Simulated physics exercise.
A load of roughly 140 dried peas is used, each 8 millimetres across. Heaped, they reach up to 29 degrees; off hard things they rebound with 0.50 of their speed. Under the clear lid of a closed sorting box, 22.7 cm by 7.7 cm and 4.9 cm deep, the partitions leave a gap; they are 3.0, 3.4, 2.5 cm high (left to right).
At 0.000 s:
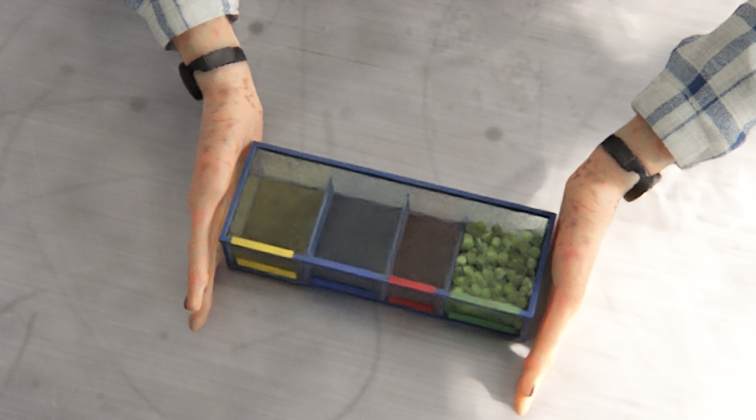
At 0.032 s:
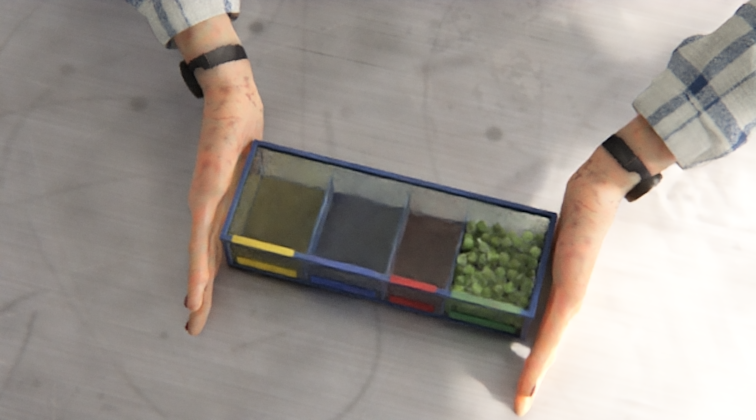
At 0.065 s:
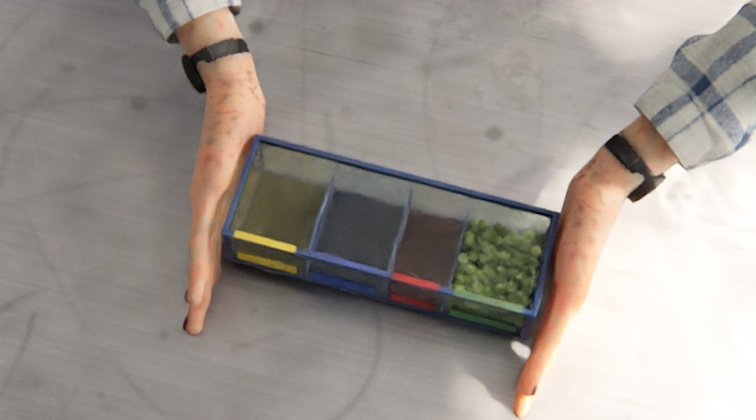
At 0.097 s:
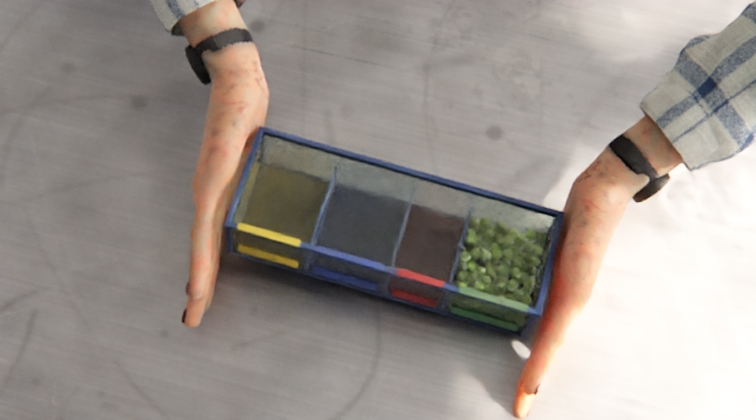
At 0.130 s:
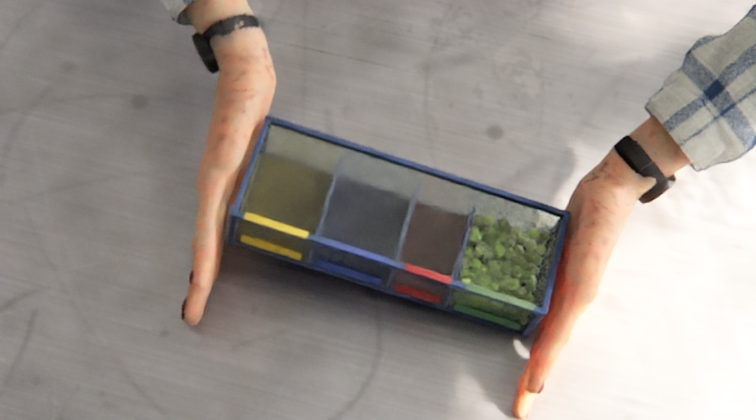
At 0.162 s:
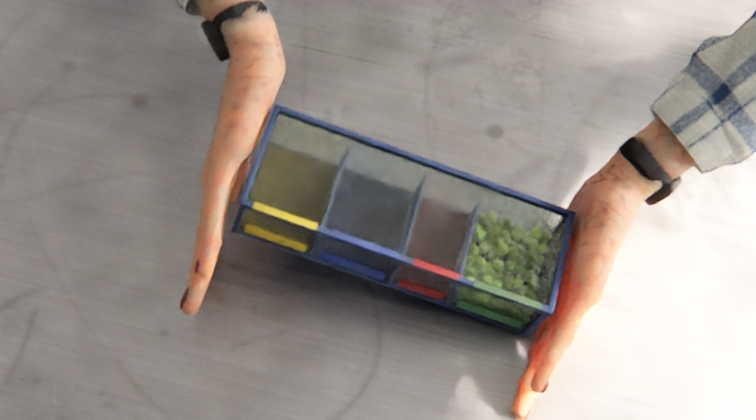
Two hands gripped a clear, blue-edged sorting box by its ends and gradually tilted it, raising the left end slightly, while the green peas stayed in the right-hand section and the other three remained empty.
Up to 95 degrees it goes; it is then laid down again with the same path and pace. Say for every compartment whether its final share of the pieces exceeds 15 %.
Red compartment: Does not exceed, blue compartment: Does not exceed, green compartment: Exceeds, yellow compartment: Does not exceed.
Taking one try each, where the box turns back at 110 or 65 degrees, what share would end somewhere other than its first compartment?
About 0 and 0 per cent.
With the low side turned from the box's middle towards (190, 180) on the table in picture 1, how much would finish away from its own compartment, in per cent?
Around 100 percent of them.
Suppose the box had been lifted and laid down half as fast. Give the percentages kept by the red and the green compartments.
Then red would have 0 percent and green 100 percent.
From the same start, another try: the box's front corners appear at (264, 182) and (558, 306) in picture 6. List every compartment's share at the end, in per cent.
You'd see red at 0 percent, blue at 0, green at 100 and yellow at 0 percent.
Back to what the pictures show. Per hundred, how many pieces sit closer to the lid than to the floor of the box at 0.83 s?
Roughly 30 percent of the pieces.
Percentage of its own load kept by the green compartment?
Some 100 per cent.
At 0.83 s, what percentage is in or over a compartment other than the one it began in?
0 %.
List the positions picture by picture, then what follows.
Box tilt 0 degrees, front corners at (226, 237) and (528, 313); green 100 %, in the first picture.
Box tilt 1 degrees, front corners at (226, 236) and (529, 312), in the second picture.
Box tilt 2 degrees, front corners at (228, 231) and (531, 311), in the third picture.
Box tilt 5 degrees, front corners at (231, 223) and (535, 310), lowest corner right back, in the fourth picture.
Box tilt 9 degrees, front corners at (237, 212) and (541, 309), lowest corner right back, in the fifth picture.
Box tilt 14 degrees, front corners at (246, 202) and (547, 308), lowest corner right back; green 100 %. The box's pace is about 135 degrees a second, in the sixth picture.
Then, at 0.83 s, tilt 95 degrees; green 100 %.
After 1.28 s, tilt 42 degrees; green 100 %.
After 1.80 s, tilt 0 degrees; green 100 %.
By 2.3 s all is still; red 0 %, blue 0 %, green 100 %, yellow 0 %.
